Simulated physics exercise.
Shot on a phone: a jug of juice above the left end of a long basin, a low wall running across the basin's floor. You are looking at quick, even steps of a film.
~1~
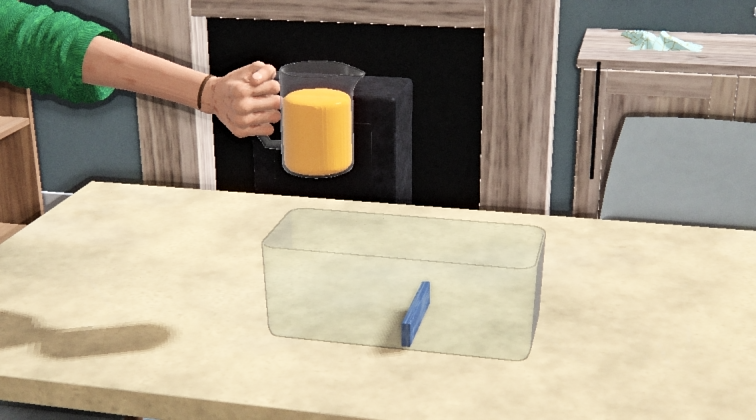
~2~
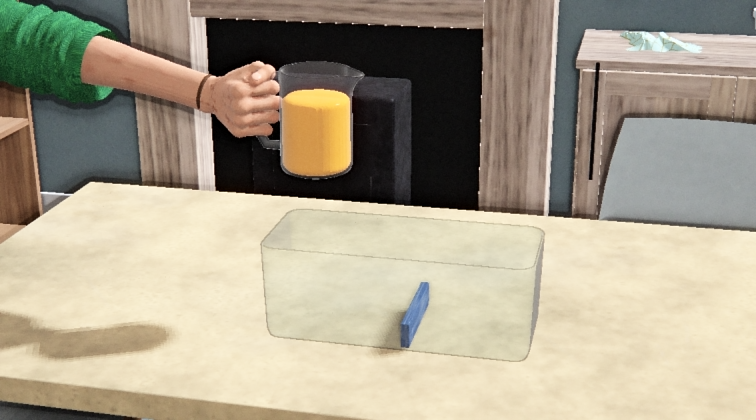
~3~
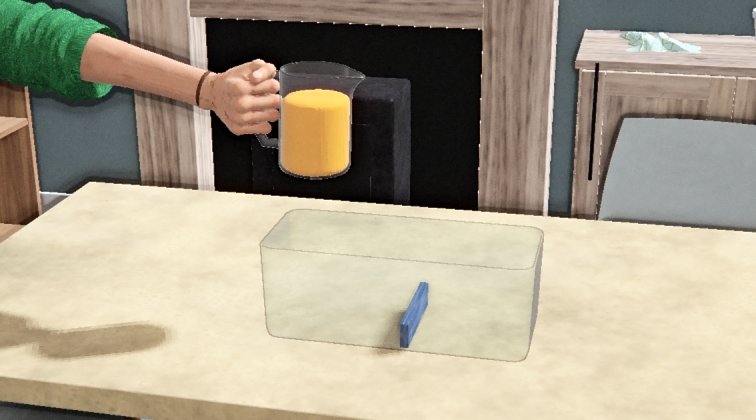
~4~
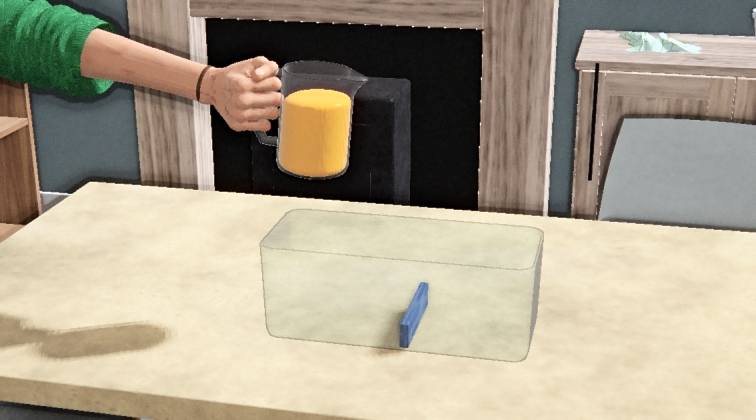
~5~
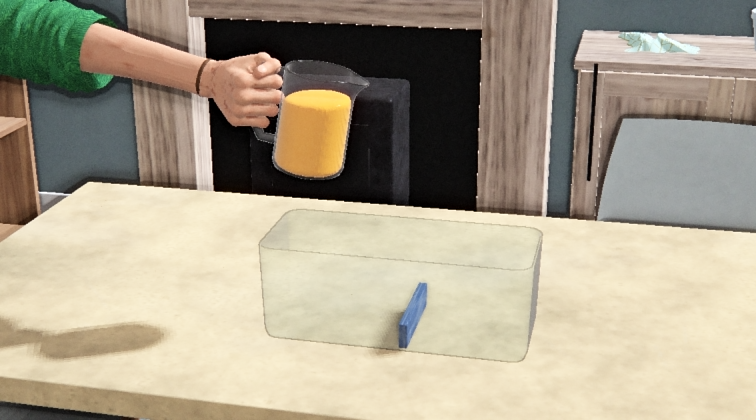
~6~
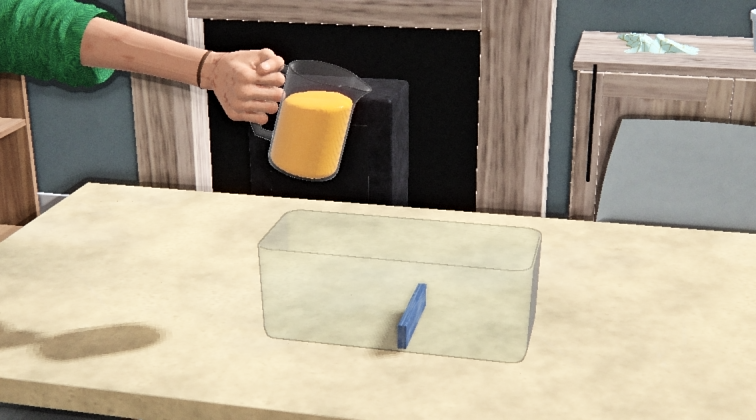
The clip opens with a hand in a green sleeve holding a clear jug of orange juice upright above the left end of a long, empty, see-through basin with a low blue wall across its floor. The hand then tilts the jug gradually to the right, while the juice stays inside.
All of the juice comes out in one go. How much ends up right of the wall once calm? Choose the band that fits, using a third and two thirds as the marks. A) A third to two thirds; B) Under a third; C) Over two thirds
Over two thirds.
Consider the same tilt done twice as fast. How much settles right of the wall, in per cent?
Near 80 in a hundred.
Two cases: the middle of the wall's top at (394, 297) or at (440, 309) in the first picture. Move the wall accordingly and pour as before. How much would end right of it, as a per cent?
95 % then 30 %, approximately.
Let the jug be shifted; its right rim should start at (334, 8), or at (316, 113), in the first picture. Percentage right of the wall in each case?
It comes to about 50 %, followed by about 5 %.
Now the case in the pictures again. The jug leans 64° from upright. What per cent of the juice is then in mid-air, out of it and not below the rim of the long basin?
About 5 per cent.
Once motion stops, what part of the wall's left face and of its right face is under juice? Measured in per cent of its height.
Left about 10, right about 60.
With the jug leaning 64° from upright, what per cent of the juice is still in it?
It still holds close to 95 per cent at that lean.
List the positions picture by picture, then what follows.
Tilt 0°; pouring edge (364, 73); surface from (286, 95) to (350, 98); the long basin's rim runs from (276, 227) to (541, 249); the wall's top is at (417, 303), in the first frame.
Tilt 1°; pouring edge (364, 74); surface from (285, 95) to (349, 99), in the second frame.
Tilt 2°; pouring edge (365, 76); surface from (285, 95) to (350, 100), in the third frame.
Tilt 5°; pouring edge (367, 79); surface from (287, 96) to (350, 100), in the fourth frame.
Tilt 10°; pouring edge (369, 84); surface from (286, 97) to (351, 100), in the fifth frame.
Tilt 15°; pouring edge (372, 90); surface from (286, 99) to (353, 102), in the sixth frame.
A moment on, the jug is tipped part way and 93 per cent is still to pour, 0 is left of the wall and 0 right of it.
Next, the jug is tipped on its side and 42 per cent is still to pour, 2 is left of the wall and 34 right of it.
Then the jug is tipped right over and 6 per cent is still to pour, 13 is left of the wall and 77 right of it.
Later the jug is tipped right over and 0 per cent is still to pour, 21 is left of the wall and 78 right of it.
At rest 21 per cent lies left of the wall, 78 right of it and 1 outside.
